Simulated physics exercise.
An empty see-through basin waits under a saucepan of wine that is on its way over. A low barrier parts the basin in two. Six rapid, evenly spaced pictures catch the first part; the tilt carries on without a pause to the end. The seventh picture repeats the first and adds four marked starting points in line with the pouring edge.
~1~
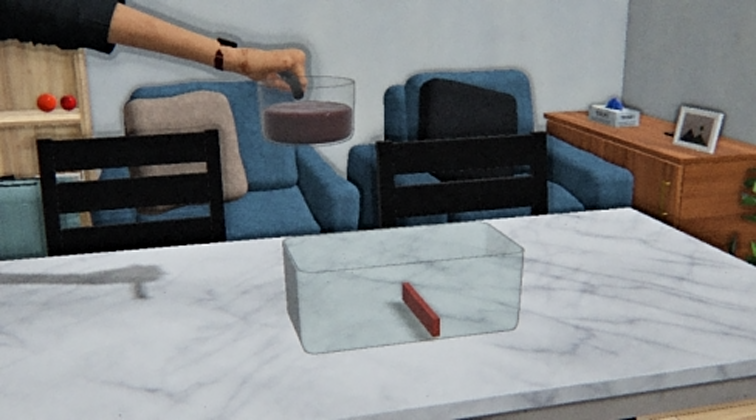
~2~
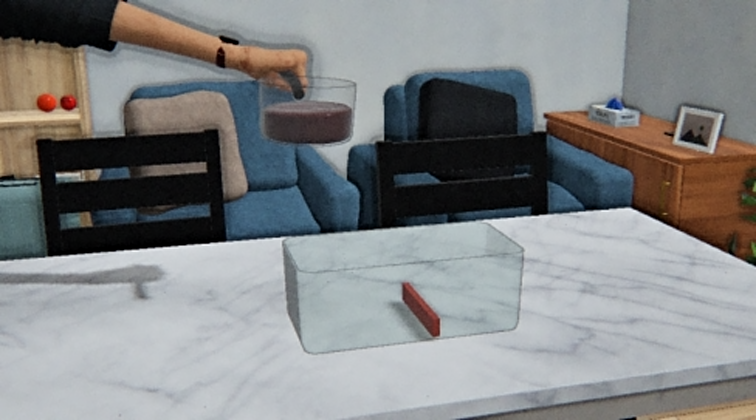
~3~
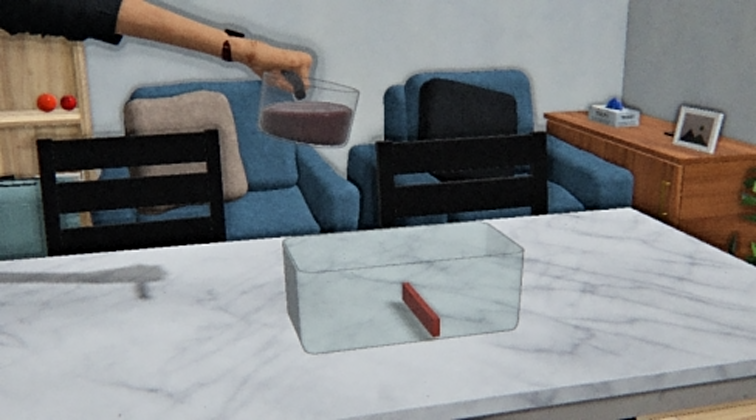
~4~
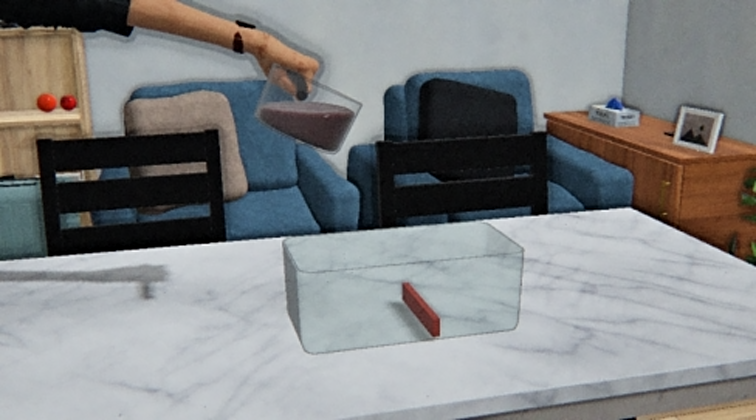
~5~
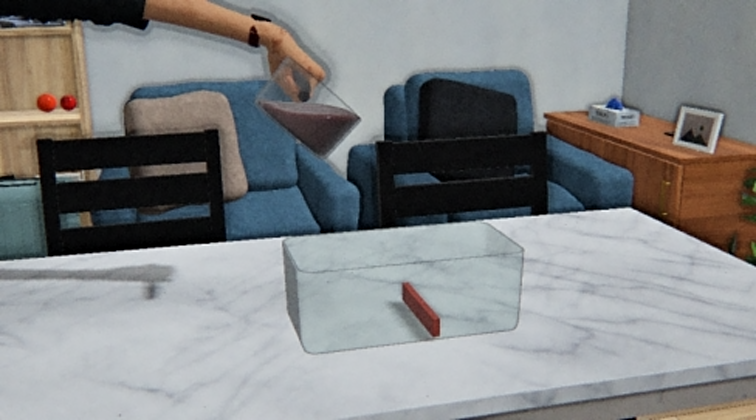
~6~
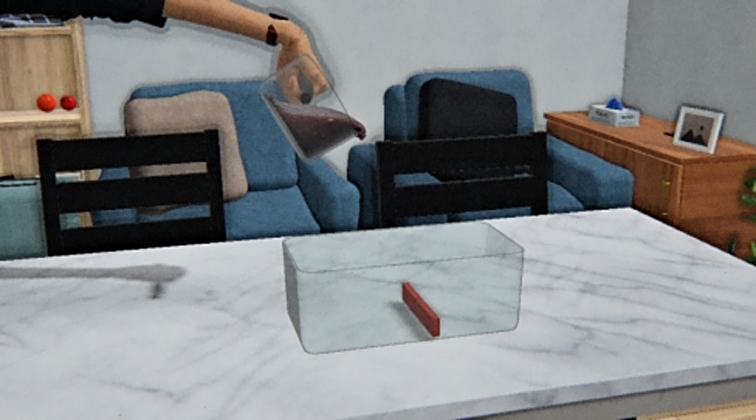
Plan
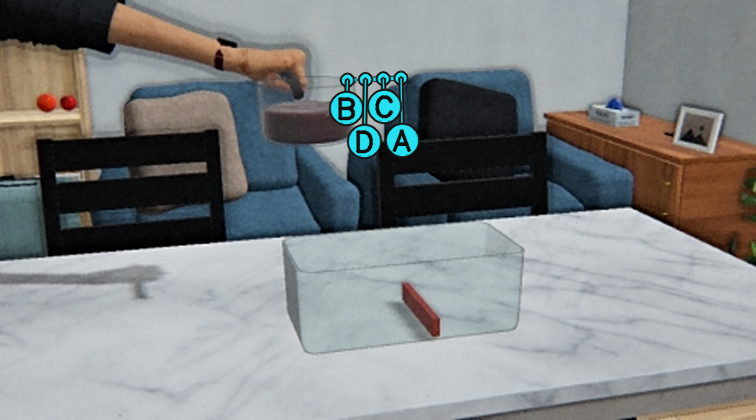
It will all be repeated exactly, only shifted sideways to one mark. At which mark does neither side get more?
It is C.
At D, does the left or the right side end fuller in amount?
The left side.
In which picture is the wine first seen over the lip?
Picture 6.
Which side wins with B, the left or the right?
The left side.
In cyan, A at (400, 78); B at (347, 80); C at (383, 78); D at (365, 79).
For spot A, about 17 % ends left of the wall and 78 % right of it; 5 % is lost outside.
For spot B, about 76 % ends left of the wall and 15 % right of it; 9 % is lost outside.
For spot C, about 51 % ends left of the wall and 47 % right of it.
For spot D, about 78 % ends left of the wall and 16 % right of it; 6 % is lost outside.
